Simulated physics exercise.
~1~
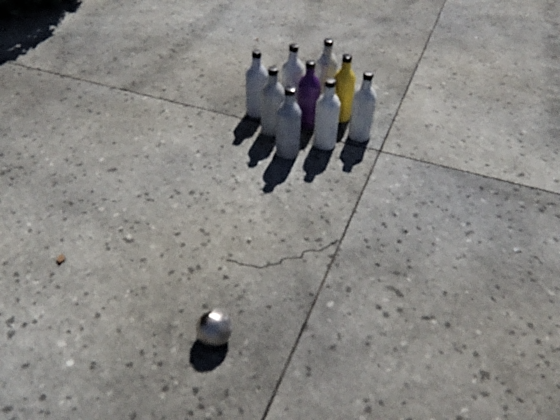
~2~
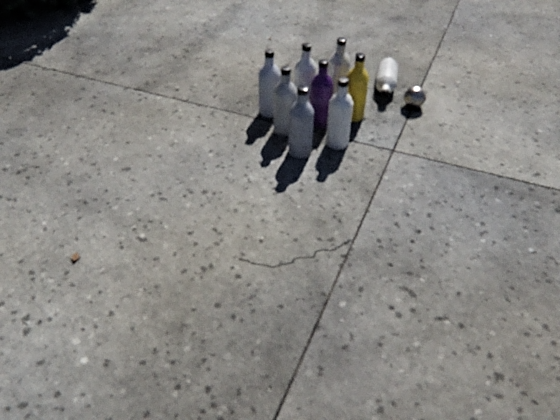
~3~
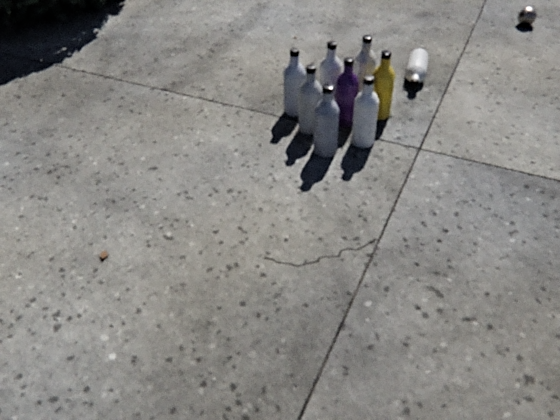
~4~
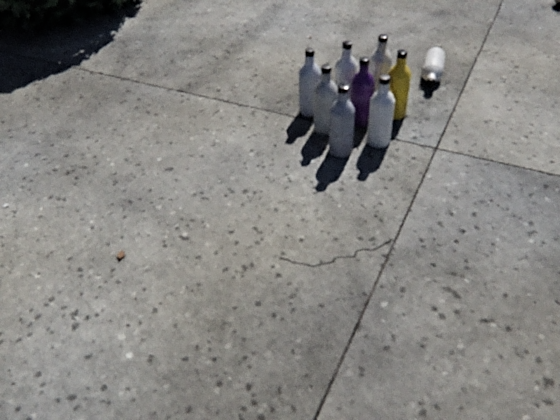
Capped bottles standing in a diamond on sunlit concrete as a steel ball knocks one white bottle over and rolls out of view.
